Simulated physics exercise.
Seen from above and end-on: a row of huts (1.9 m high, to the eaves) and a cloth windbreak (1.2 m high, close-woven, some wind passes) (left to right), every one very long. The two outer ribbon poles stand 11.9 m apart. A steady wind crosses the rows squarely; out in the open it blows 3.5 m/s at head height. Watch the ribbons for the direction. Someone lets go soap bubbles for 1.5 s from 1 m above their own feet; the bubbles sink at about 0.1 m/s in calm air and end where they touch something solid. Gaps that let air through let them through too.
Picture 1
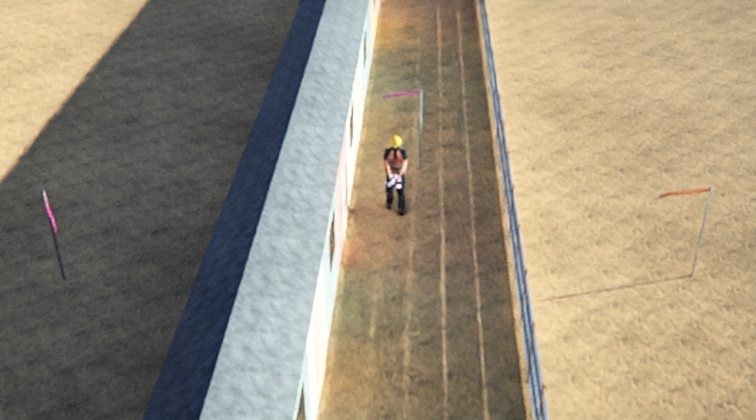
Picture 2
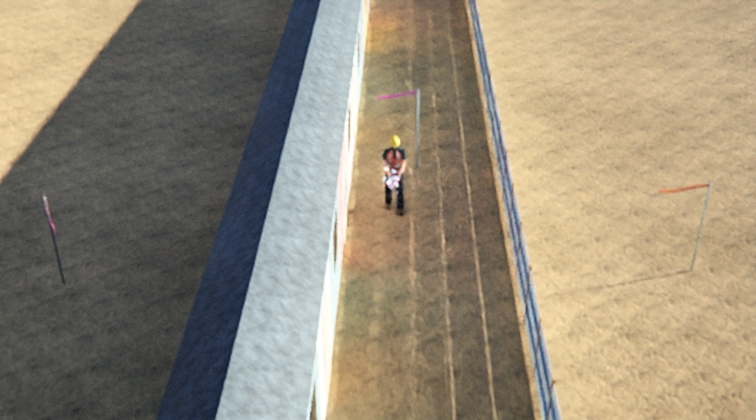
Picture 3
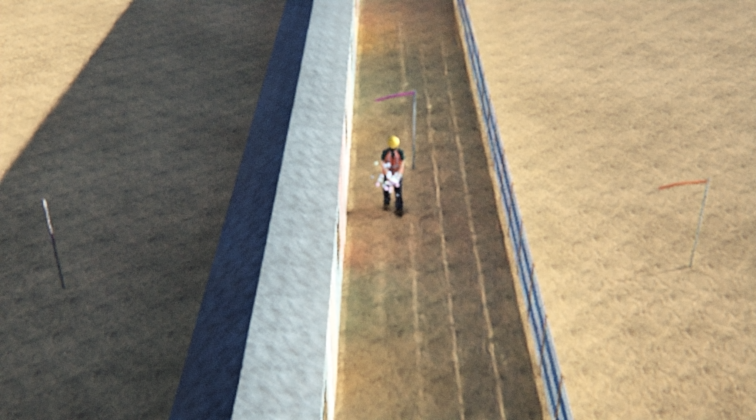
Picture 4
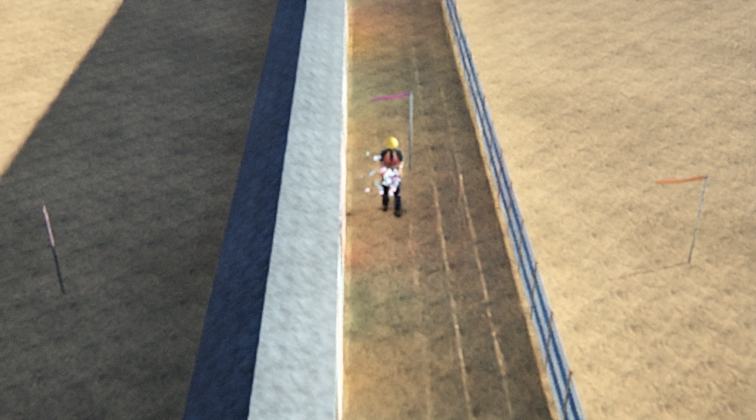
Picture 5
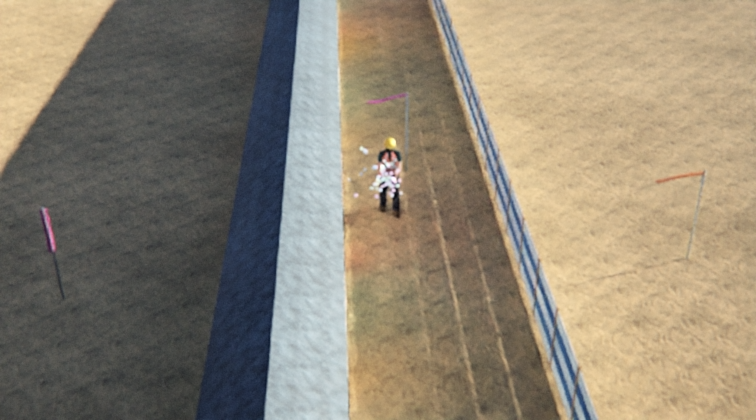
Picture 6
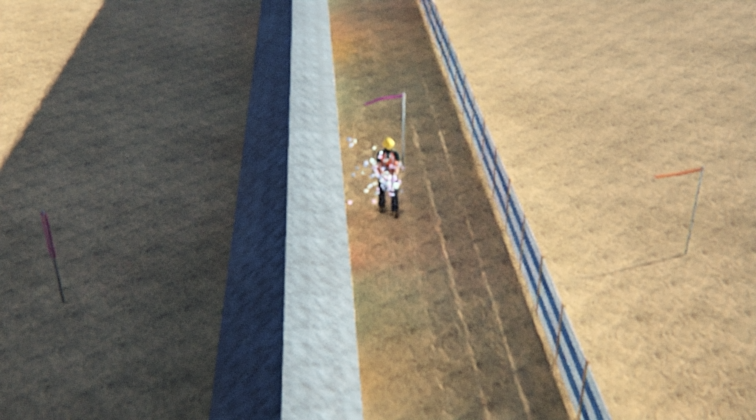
Sandy ground between a long hut row and a low windbreak, a standing person releasing bubbles that spread gradually left.
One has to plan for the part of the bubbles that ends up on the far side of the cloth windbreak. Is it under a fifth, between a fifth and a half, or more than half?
It is less than a fifth that ends up on the far side.
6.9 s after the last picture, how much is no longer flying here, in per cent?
Near 40 %.
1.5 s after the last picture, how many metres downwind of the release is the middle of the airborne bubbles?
Roughly 0.5 m.
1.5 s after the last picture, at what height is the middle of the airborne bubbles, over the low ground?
About 1.2 m.
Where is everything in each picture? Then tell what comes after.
The left ribbon ends at (56, 234), hanging almost straight and the bubbles in the air span x = 390 to 400 around y = 180, in the first frame.
The right ribbon ends at (659, 191), leaning 80 degrees to the left and the bubbles in the air span x = 385 to 395 around y = 180, in the second frame.
The inner ribbon ends at (375, 101), leaning 80 degrees to the left, the bubbles in the air span x = 380 to 400 around y = 180 and the top of the cloth windbreak crosses (510, 173), in the third frame.
The bubbles in the air span x = 375 to 400 around y = 180, in the fourth frame.
The right ribbon ends at (655, 181), leaning 80 degrees to the left and the bubbles in the air span x = 365 to 395 around y = 180, in the fifth frame.
The inner ribbon ends at (364, 105), leaning 80 degrees to the left, the bubbles in the air span x = 360 to 395 around y = 180 and the top of the row of huts crosses (290, 115), in the sixth frame.
Then, 1.5 s after the last picture, 6 % is no longer flying here, and 0 % is beyond the cloth windbreak; the middle of what still flies is 1.2 m above the low ground, near (362, 175).
Then, 3.0 s after the last picture, 17 % is no longer flying here, and 0 % is beyond the cloth windbreak; the middle of what still flies is 1.2 m above the low ground, near (347, 174).
Then, 6.9 s after the last picture, 42 % is no longer flying here, and 0 % is beyond the cloth windbreak.
Then, 19.0 s after the last picture, 87 % is no longer flying here, and 0 % is beyond the cloth windbreak.
Then, 44.0 s after the last picture, 99 % is no longer flying here, and 0 % is beyond the cloth windbreak.
